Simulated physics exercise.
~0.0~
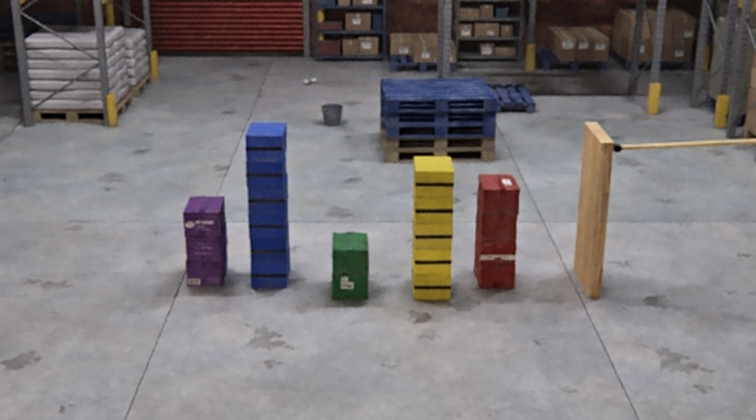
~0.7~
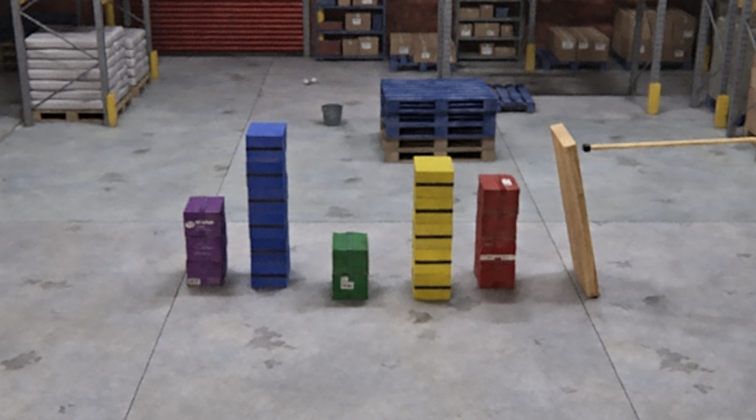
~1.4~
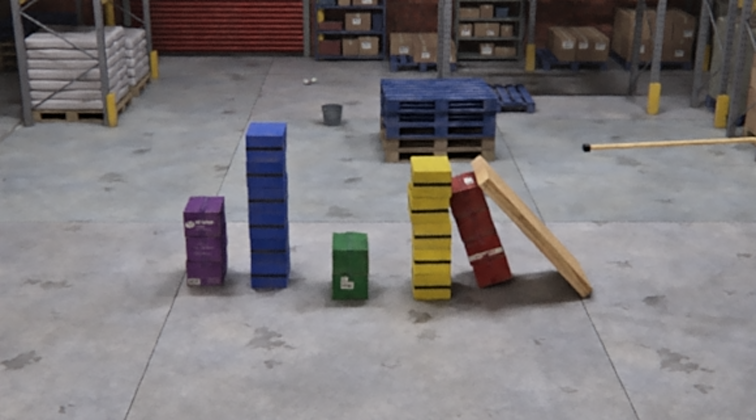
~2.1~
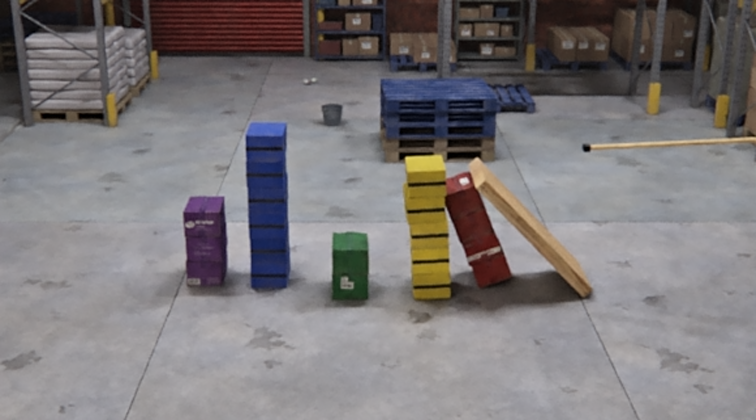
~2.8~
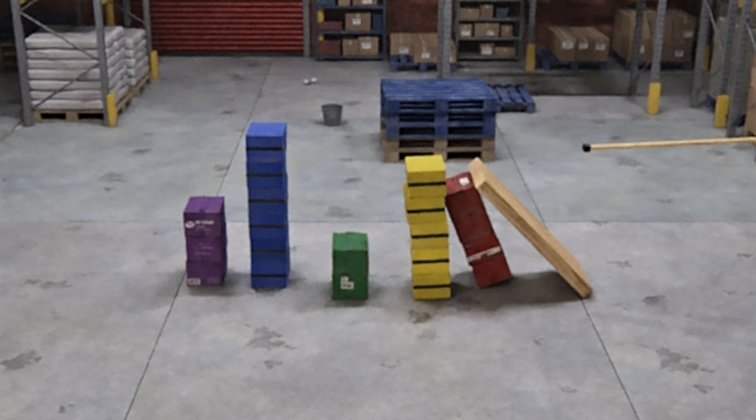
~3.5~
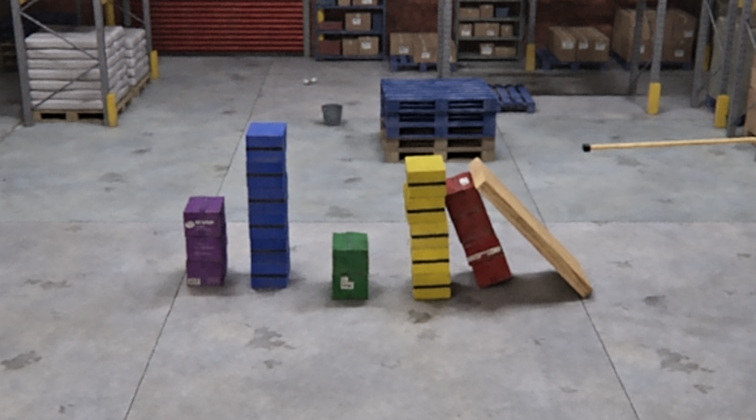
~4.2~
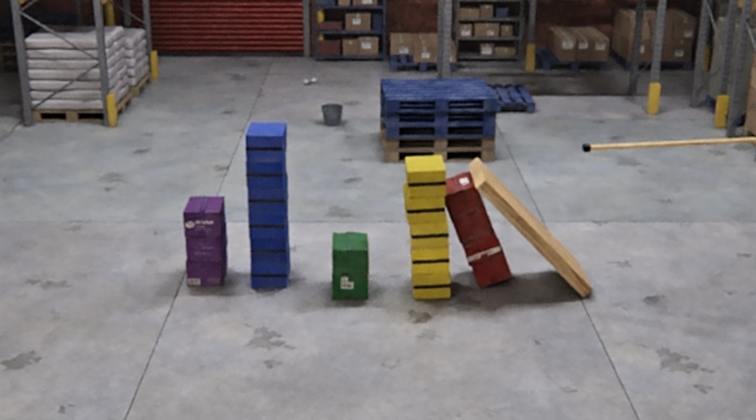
On a warehouse floor, a pole pushed a wooden board leftward into a row of coloured carton stacks; the red stack tilted against the yellow one, which shifted slightly but stayed standing, and the board came to rest leaning on the red.
